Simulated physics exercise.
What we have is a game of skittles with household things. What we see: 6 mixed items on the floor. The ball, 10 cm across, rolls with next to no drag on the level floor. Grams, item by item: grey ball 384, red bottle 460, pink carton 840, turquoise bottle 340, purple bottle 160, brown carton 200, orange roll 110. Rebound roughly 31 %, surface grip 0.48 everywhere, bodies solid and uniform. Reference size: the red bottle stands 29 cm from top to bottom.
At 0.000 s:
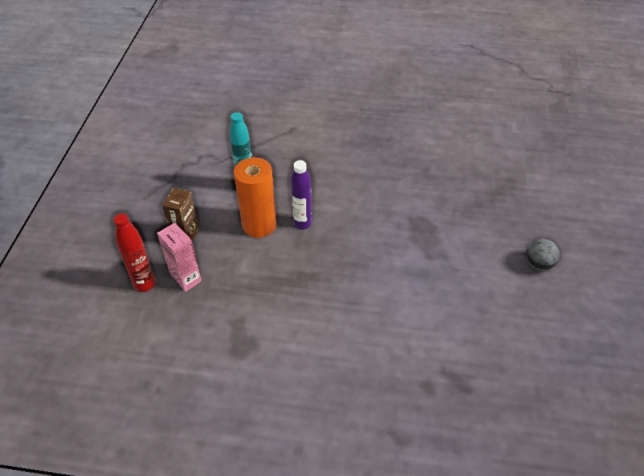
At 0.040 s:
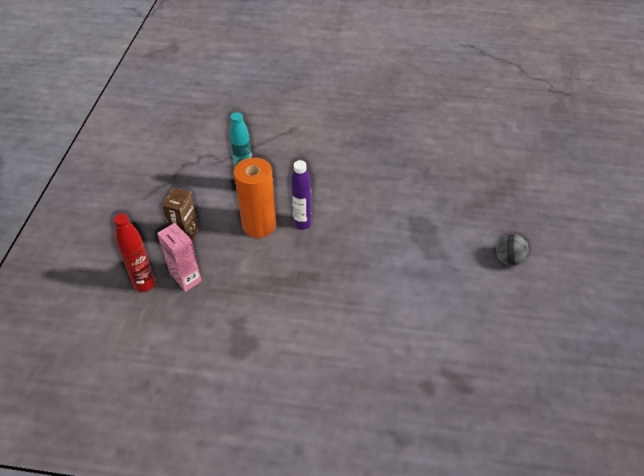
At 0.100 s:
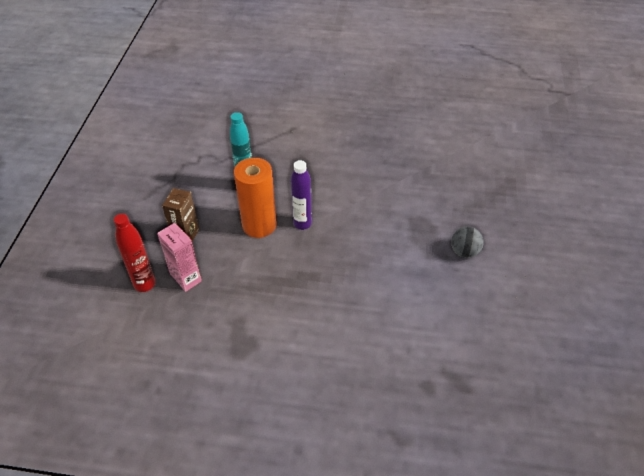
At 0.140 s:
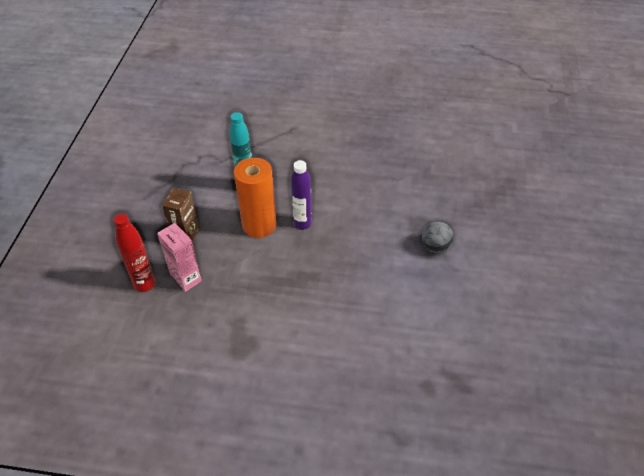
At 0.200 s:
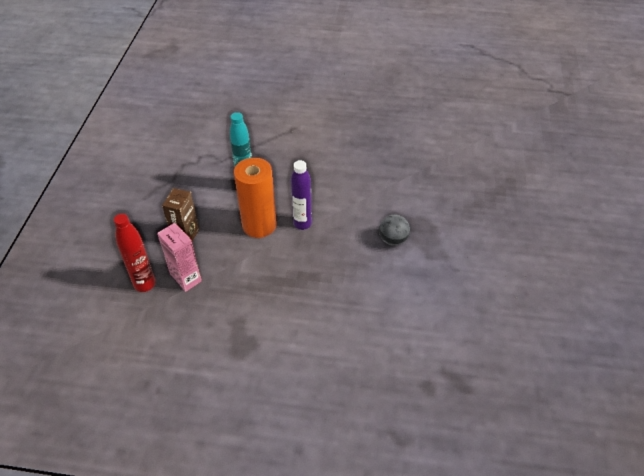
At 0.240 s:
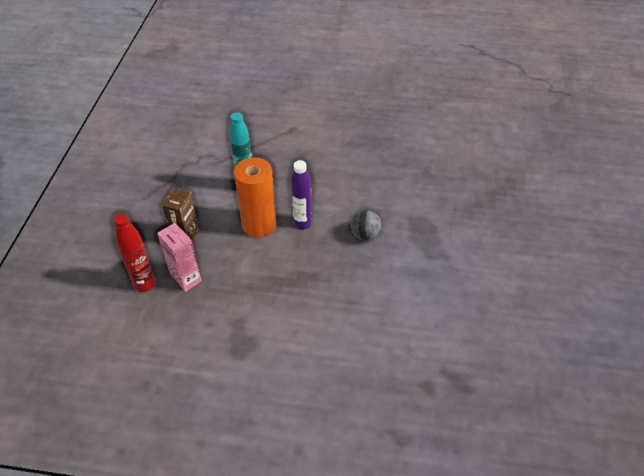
Six household items stand loosely grouped on the left of a worn grey floor with cracks and dark seams, seen from above at an angle. A red bottle, pink carton and brown carton sit left of an orange roll, with a turquoise bottle behind it and a purple bottle to its right. A small grey ball rolls steadily leftward from the right, nearing the purple bottle, while everything else and the camera stay still.
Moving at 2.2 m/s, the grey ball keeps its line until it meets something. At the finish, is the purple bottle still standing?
No.
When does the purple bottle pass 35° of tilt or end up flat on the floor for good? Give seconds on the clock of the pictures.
Time: Approximately 0.6 s.
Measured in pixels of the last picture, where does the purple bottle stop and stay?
In the end it sits at around (198, 176).
After 0.54 s, ball has run 92 cm; grey ball near (245, 208); purple bottle leaning 8° near (238, 174); orange roll leaning 3°; brown carton leaning 3°.
After 0.84 s, ball has run 109 cm; grey ball near (198, 194); purple bottle on its side near (199, 174); orange roll slid 18 cm; brown carton leaning 5°.
After 1.94 s, ball has run 164 cm; grey ball near (60, 145); purple bottle on its side near (199, 176); orange roll slid 18 cm; brown carton slid 4 cm.
By the end (2.7 s), tipped over on the floor, purple bottle; not toppled but over 8 cm from the start, orange roll; the other 4 in place, give or take 8 cm. Seen from the same camera at the end, purple bottle near (198, 176).
